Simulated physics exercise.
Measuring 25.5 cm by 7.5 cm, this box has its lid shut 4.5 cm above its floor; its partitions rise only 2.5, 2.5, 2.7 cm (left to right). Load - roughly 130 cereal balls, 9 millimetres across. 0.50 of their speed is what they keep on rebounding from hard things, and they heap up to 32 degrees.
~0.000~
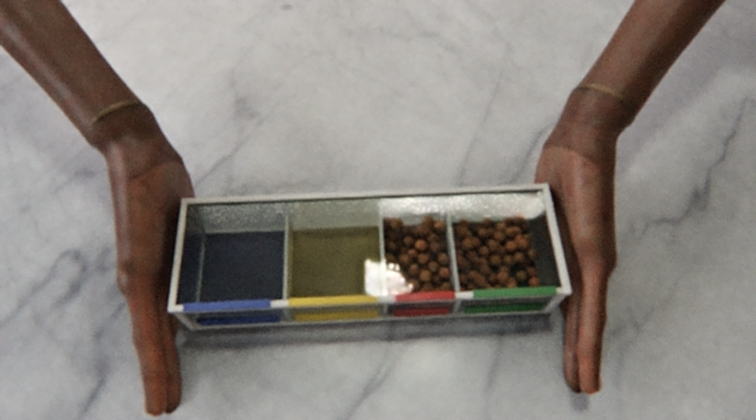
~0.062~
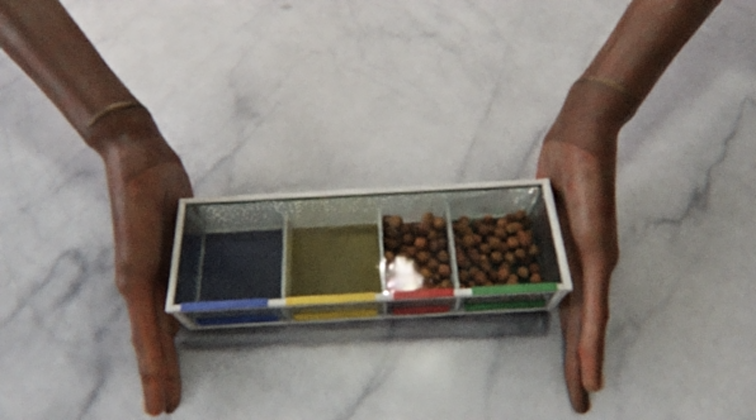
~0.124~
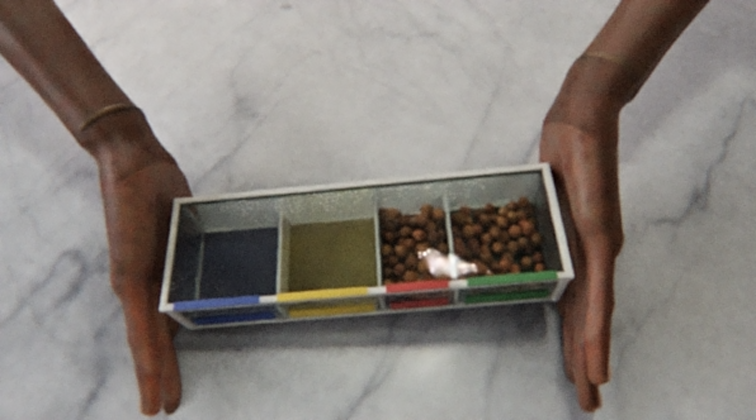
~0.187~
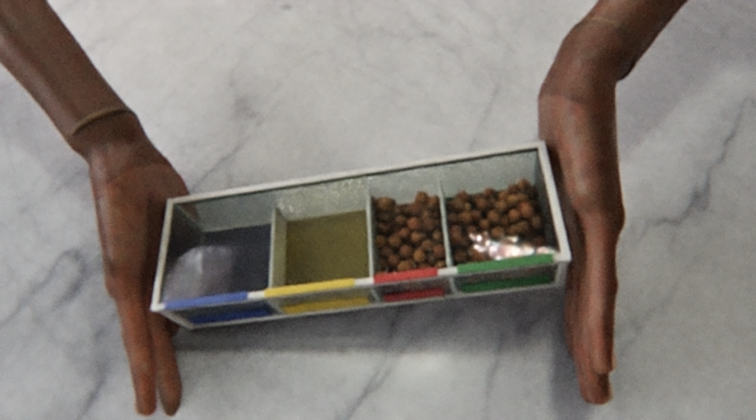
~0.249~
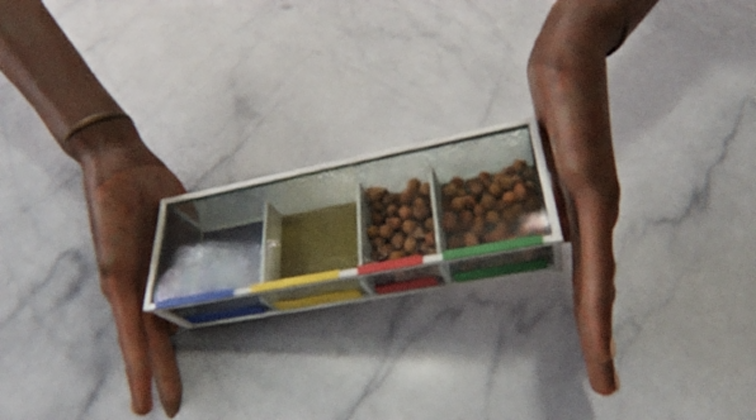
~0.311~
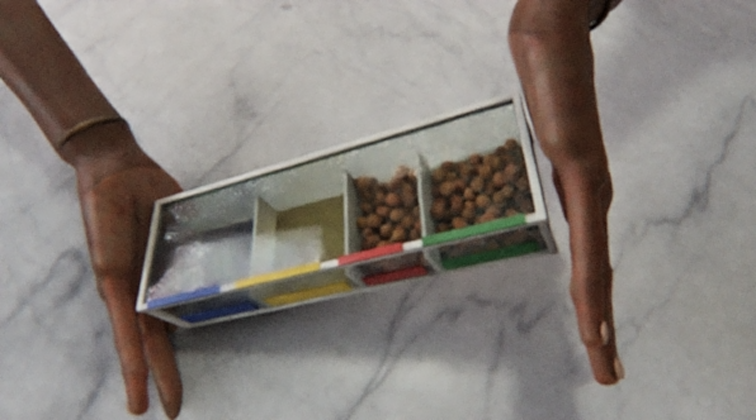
Two hands tilt a divided clear-lidded box of brown balls, raising its right end.
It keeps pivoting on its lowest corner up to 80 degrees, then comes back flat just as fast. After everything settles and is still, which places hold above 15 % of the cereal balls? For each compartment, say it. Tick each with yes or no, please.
Red compartment - yes; blue compartment - no; green compartment - yes; yellow compartment - yes.
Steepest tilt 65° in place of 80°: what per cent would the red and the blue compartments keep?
With that change, red ends at 45 percent while blue ends at 0 percent.
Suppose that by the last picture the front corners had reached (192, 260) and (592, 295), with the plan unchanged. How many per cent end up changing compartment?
It would be near 10 per cent.
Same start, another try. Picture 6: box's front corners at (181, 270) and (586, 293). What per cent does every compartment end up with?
Red 40 %; blue 0 %; green 60 %; yellow 0 %.
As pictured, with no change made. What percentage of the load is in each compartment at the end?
Final shares in percent: Red 40, blue 10, green 25, yellow 30.
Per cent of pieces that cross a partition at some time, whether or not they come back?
40 per cent, give or take.
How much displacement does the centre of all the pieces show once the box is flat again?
I'd put it at close to 6.0 cm.
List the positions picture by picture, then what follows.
The first frame shows box tilt 0 degrees, front corners at (176, 306) and (563, 289); red 50 %, green 50 %.
The second frame shows box tilt 2 degrees, front corners at (174, 306) and (564, 285).
The third frame shows box tilt 6 degrees, front corners at (167, 306) and (565, 273), lowest corner left back.
The fourth frame shows box tilt 12 degrees, front corners at (159, 305) and (562, 255), lowest corner left back.
The fifth frame shows box tilt 18 degrees, front corners at (152, 305) and (553, 236), lowest corner left back.
The sixth frame shows box tilt 24 degrees, front corners at (145, 305) and (538, 215), lowest corner left back; red 50 %, green 50 %. The box's pace is about 95 degrees a second.
After 1.03 s, tilt 78 degrees; red 45 %, green 45 %, yellow 10 %.
After 1.51 s, tilt 33 degrees; red 40 %, blue 10 %, green 25 %, yellow 30 %.
After 2.07 s, tilt 0 degrees; red 40 %, blue 10 %, green 25 %, yellow 30 %.
By 2.4 s all is still; red 40 %, blue 10 %, green 25 %, yellow 30 %.
